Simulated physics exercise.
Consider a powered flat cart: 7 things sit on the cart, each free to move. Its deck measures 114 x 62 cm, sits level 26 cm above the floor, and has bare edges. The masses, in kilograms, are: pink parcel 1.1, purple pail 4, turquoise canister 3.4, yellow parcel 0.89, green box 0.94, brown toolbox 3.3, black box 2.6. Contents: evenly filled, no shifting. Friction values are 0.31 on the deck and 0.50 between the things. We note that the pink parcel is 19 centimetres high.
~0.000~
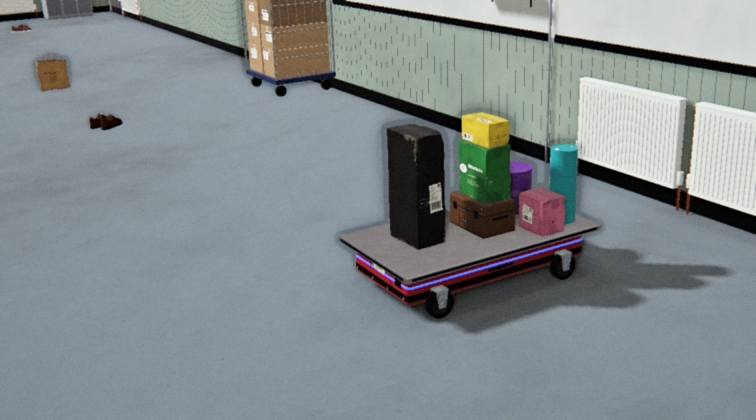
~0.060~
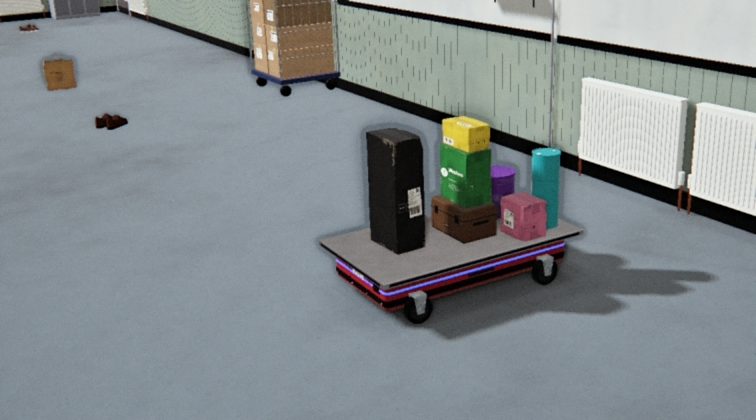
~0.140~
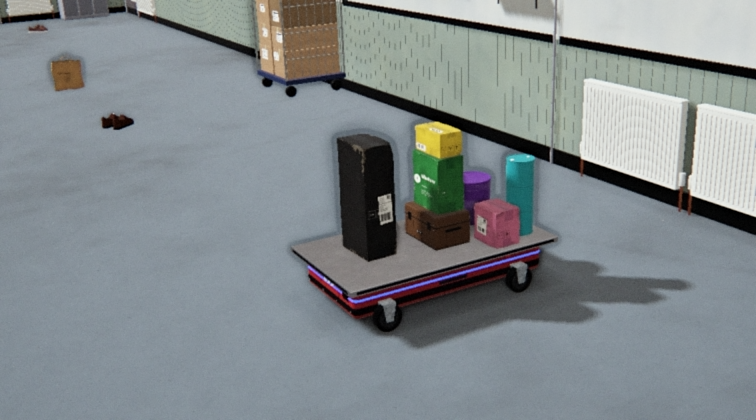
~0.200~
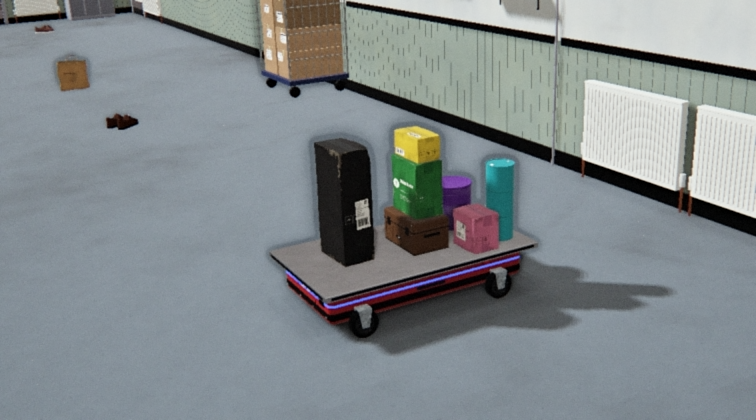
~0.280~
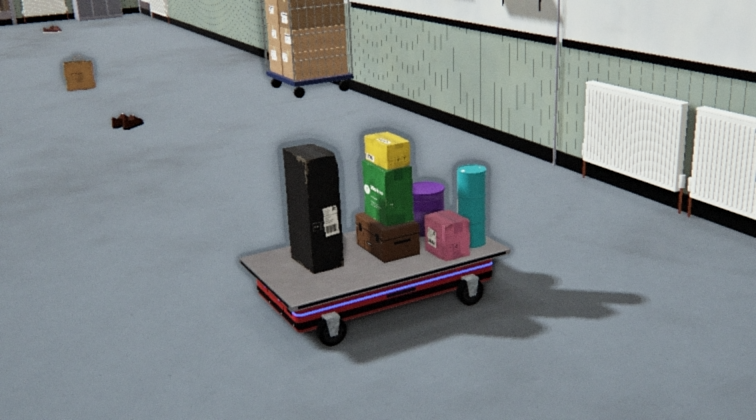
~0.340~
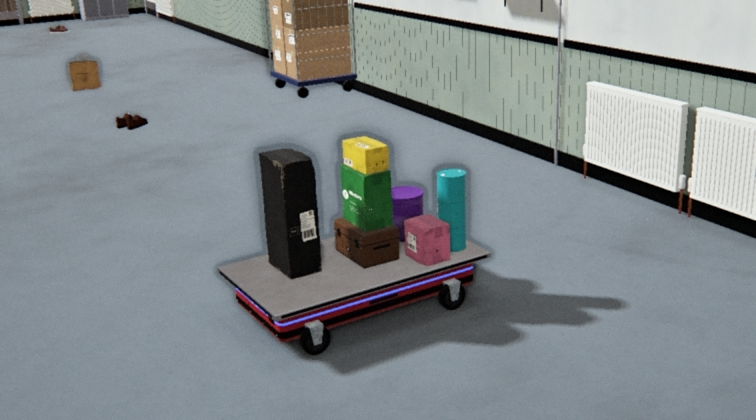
A wide room with a grey-blue floor, pale green and white walls and white radiators on the right is seen from above at an angle. A flat cart carries a tall black box at left, a yellow parcel on a green box over a brown toolbox, a purple pail, a pink parcel and a turquoise canister. The cart rolls steadily left and slightly nearer, its load riding along upright, while the view shifts very slightly.
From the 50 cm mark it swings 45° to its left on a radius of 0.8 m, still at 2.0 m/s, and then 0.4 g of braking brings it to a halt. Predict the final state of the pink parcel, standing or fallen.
Standing.
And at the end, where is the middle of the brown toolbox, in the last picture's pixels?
Its centre ends close to (140, 392) in the last view.
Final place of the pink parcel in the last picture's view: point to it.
It finishes at roughly (283, 354).
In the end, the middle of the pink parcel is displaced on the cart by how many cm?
About 18 cm.
After 0.54 s, cart has run 108 cm, turned 31°; black box now off the cart; pink parcel moved 7 cm near (376, 259); yellow parcel moved 15 cm.
After 0.74 s, cart has run 148 cm, turned 45°; pink parcel moved 13 cm near (338, 287); yellow parcel moved 30 cm; green box moved 29 cm.
After 1.04 s, cart has run 187 cm, turned 45°; purple pail and yellow parcel now off the cart; pink parcel moved 13 cm near (300, 334); green box moved 32 cm.
After 1.24 s, cart has run 194 cm, turned 45°, stopped; pink parcel moved 16 cm near (286, 351); green box moved 36 cm; brown toolbox moved 35 cm.
In the end (1.9 s), off the cart and tipped over, purple pail and black box; off the cart but upright, yellow parcel and green box; not toppled but over 10 cm from the start, pink parcel, turquoise canister and brown toolbox. In the last view, pink parcel near (283, 354).
